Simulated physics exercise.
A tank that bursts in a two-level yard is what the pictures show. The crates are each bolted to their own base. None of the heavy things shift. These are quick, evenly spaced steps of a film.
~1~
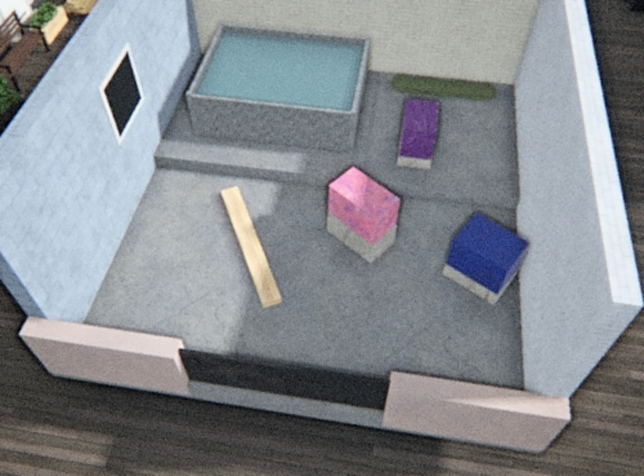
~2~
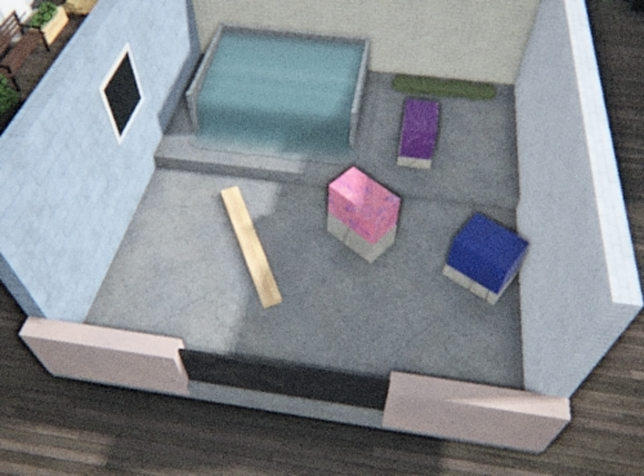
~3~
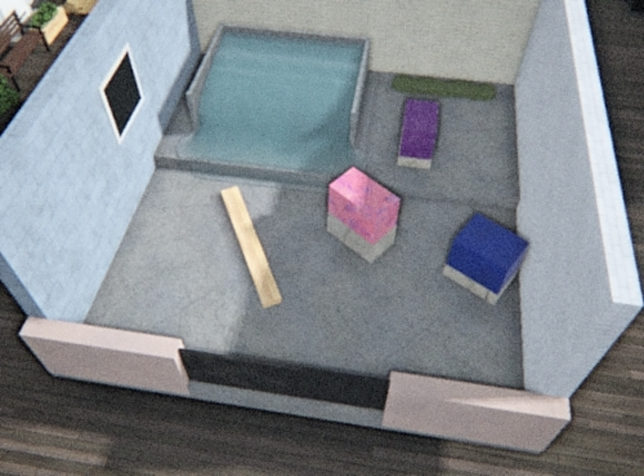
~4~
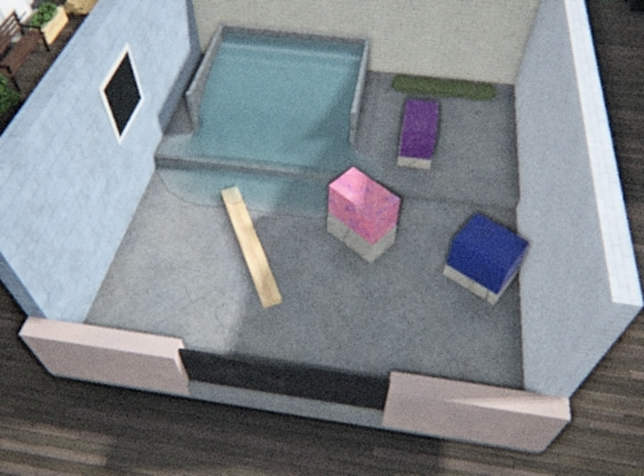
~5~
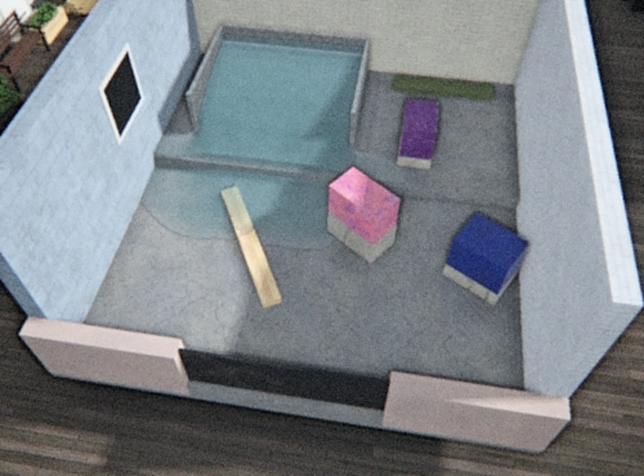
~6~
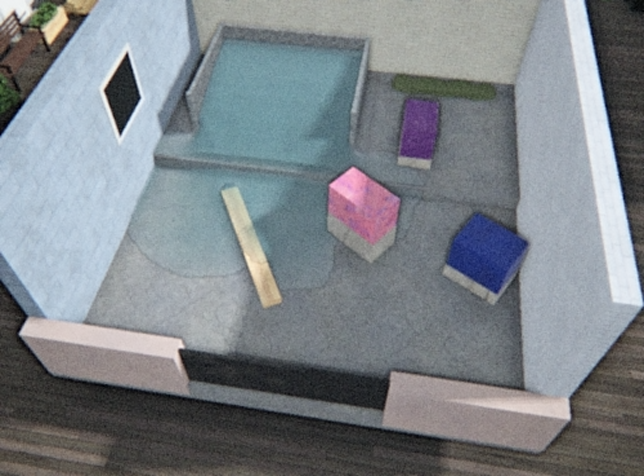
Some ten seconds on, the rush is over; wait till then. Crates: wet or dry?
Blue crate, wet; purple crate, dry; pink crate, dry.
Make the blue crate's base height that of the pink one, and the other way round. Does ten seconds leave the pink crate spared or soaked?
The pink crate gets flooded.
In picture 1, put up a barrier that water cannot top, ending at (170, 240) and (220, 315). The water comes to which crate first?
I'd go with the one in pink.
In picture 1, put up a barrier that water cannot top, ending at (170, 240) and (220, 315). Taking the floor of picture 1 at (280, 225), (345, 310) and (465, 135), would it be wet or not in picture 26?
One by one: Soaked, soaked, spared.
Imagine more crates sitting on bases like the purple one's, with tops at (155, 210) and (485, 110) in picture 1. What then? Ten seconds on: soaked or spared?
Crate one is touched by the flood; crate two avoids the flood.
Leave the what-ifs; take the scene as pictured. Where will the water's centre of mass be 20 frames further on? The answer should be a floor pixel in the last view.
Around pixel (284, 263).
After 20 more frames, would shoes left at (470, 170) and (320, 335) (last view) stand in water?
Going in order, I'd say clear for the first and drenched for the second.
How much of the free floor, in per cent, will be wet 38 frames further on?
My guess is around 70 in a hundred.
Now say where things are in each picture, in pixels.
The first frame shows the water tank at (283, 69) is whole and still.
In the second frame, water pours out at (273, 130) and has run to (356, 154).
In the third frame, water pours out at (273, 132) and has run to a hidden place.
In the fourth frame, the front is at a hidden place, out from the gap at (273, 133).
In the fifth frame, water pours out at (273, 133) and has run to (145, 193).
In the sixth frame, the front is at (316, 283), out from the gap at (273, 133).
A moment on, water covers 50 % of the floor; the blue crate water round its plinth, the purple crate water round its plinth, the pink crate water round its plinth.
Next, water covers 65 % of the floor; the blue crate water round its plinth, the purple crate water round its plinth, the pink crate water round its plinth.
Then, water covers 70 % of the floor; the blue crate water round its plinth, the purple crate water round its plinth, the pink crate water round its plinth.
Later, water covers 70 % of the floor; the blue crate water round its plinth, the purple crate water round its plinth, the pink crate water round its plinth.
In the end, water covers 70 % of the floor; the blue crate was topped, the purple crate stayed above the water, the pink crate stayed above the water.
